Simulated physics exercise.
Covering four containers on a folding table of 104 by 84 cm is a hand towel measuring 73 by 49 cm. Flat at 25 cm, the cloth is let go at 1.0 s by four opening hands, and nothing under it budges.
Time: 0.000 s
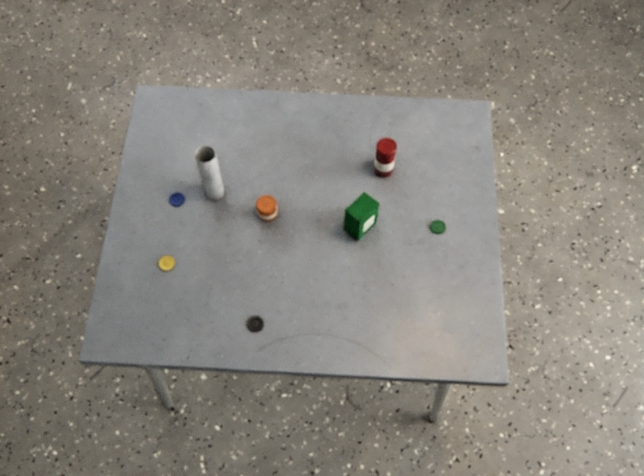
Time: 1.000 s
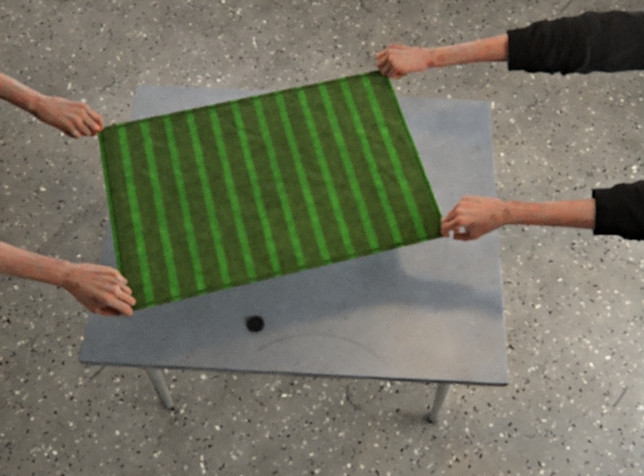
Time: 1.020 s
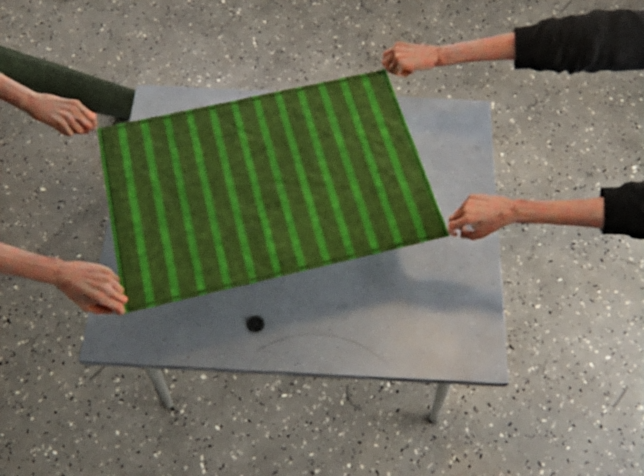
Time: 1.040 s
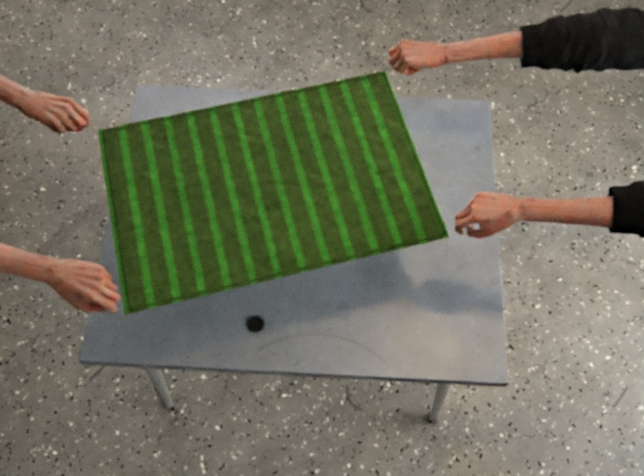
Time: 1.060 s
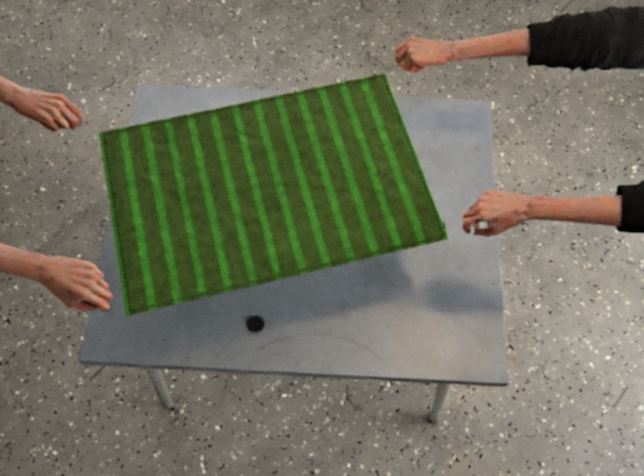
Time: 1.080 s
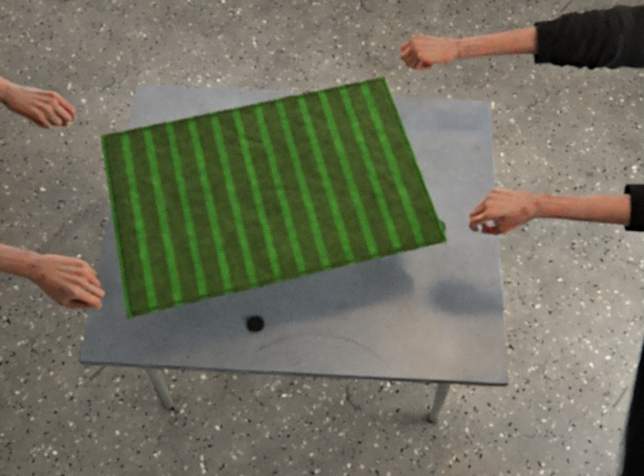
A green striped cloth is stretched over a table by four hands, which let go.
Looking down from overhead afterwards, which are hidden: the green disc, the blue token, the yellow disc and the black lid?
Green disc: Visible; blue token: Concealed; yellow disc: Concealed; black lid: Visible.
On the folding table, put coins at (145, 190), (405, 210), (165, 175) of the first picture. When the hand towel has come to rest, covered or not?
In order: Not reached, not reached, not reached.
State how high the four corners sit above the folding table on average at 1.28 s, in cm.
1 cm.
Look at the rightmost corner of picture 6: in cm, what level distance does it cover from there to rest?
Roughly 10 centimetres.
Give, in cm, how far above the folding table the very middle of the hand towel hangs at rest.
Roughly 5 cm.
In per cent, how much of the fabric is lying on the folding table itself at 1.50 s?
I'd put it near 20 in a hundred.
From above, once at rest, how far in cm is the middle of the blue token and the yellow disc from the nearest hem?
The first sits about 4 cm from the nearest hem, the second about 5 cm.
By 1.3 s, 20 % of it is down, spanning 68 by 55 cm, above blue token, yellow disc.
By 1.5 s, 20 % of it is down, spanning 70 by 56 cm, above blue token, yellow disc.
By 1.7 s, 20 % of it is down, spanning 69 by 56 cm, above blue token, yellow disc.
By 1.9 s, 20 % of it is down, spanning 68 by 56 cm, above blue token, yellow disc.
By 2.7 s, 20 % of it is down, spanning 68 by 56 cm, above blue token, yellow disc.
